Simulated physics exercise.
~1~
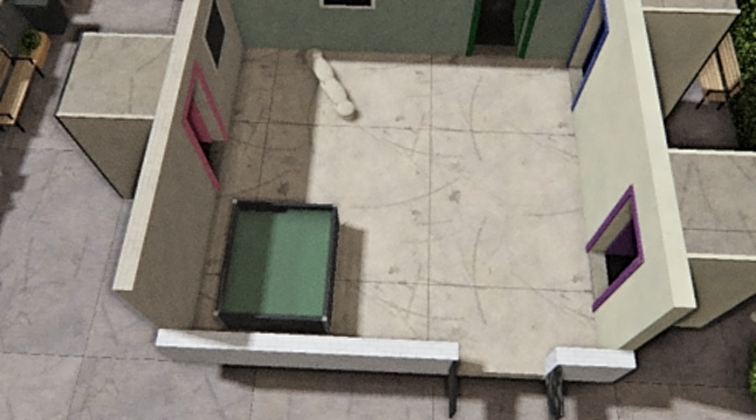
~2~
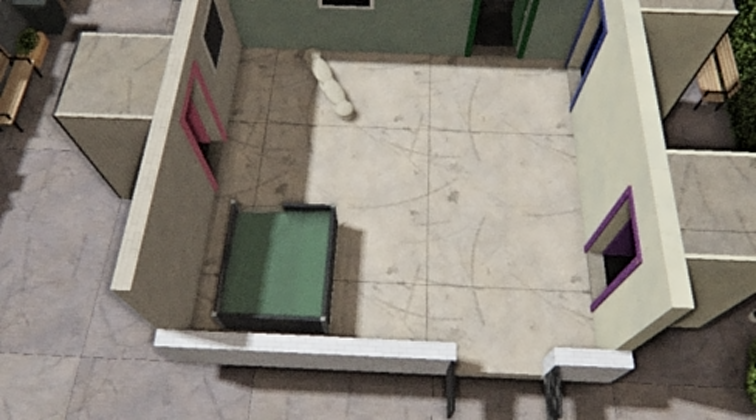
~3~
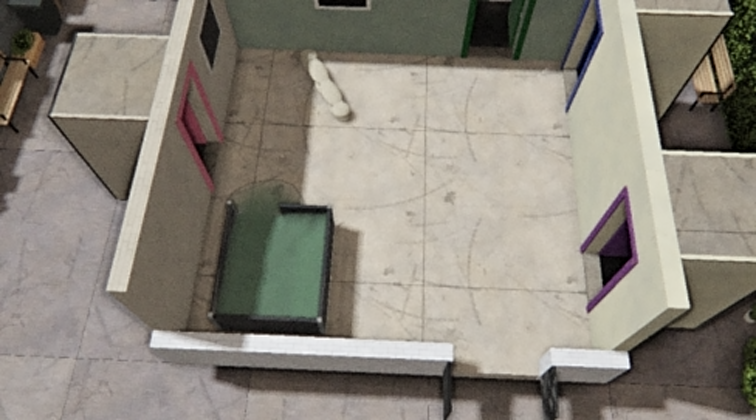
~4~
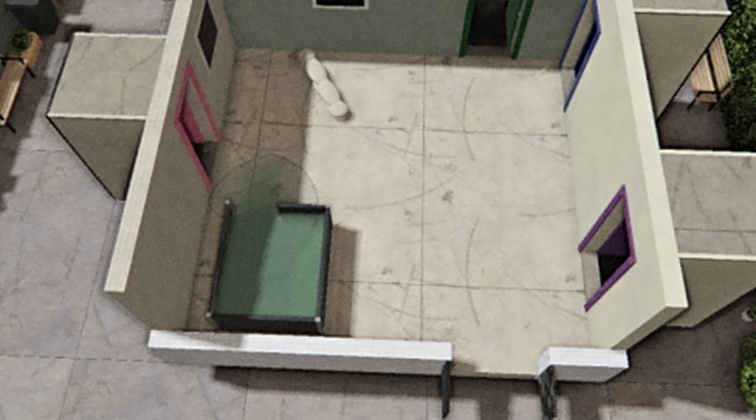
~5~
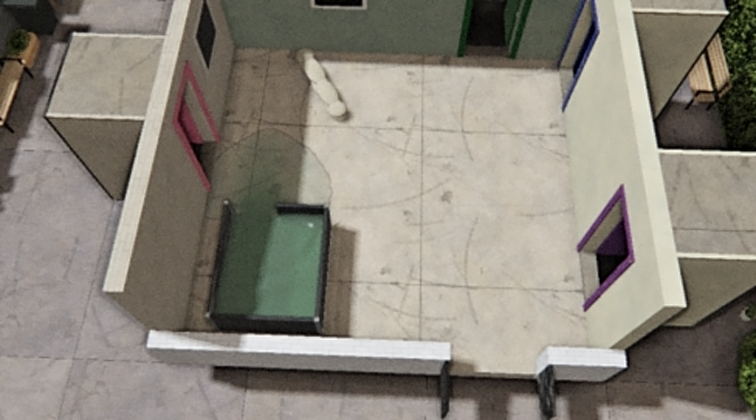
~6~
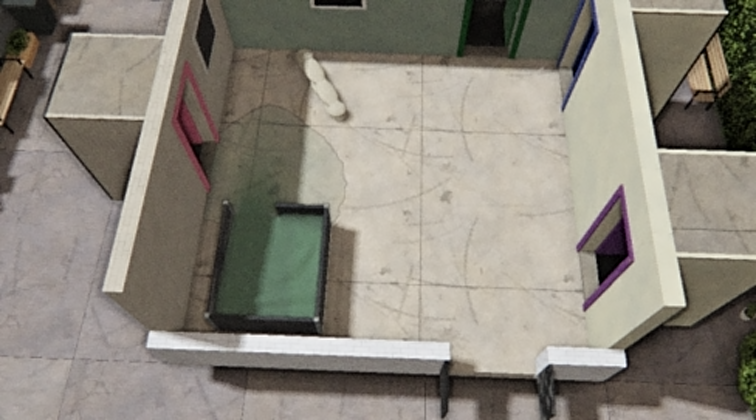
In a walled back court, water pours from a tank's far side and spreads.
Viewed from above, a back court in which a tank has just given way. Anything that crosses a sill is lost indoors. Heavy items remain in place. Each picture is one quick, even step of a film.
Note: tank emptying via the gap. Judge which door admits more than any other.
The pink door admits the most.
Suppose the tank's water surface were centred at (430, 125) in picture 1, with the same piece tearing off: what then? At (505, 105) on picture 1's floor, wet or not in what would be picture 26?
Looks like it'd be swamped there.
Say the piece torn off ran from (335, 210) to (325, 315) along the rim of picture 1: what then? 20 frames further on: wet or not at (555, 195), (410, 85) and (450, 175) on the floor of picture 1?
In the order asked: Waterlogged, bare, waterlogged.
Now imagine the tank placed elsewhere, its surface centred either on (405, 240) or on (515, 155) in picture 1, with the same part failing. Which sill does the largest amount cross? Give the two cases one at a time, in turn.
First the blue door, then the one in green.
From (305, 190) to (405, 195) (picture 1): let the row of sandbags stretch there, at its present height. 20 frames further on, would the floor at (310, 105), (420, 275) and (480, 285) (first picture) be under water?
Going through them, I'd say swamped, unwetted and unwetted.
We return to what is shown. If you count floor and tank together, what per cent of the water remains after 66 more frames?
Close to 90 %.
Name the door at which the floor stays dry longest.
Last is the one in purple.
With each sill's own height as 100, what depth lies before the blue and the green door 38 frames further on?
The first sits near 110 in a hundred and the second near 30 in a hundred.
A moment on, water covers 20 % of the floor; purple door not reached, pink door some in, green door not reached, blue door not reached.
Next, water covers 25 % of the floor; purple door not reached, pink door some in, green door not reached, blue door not reached.
Then, water covers 35 % of the floor; purple door not reached, pink door a lot in, green door wet at the sill, nothing in, blue door not reached.
Later, water covers 55 % of the floor; purple door not reached, pink door a lot in, green door wet at the sill, nothing in, blue door a trickle in.
In the end, water covers 85 % of the floor; purple door wet at the sill, nothing in, pink door a lot in, green door a trickle in, blue door a trickle in; the pink door has let in the most.
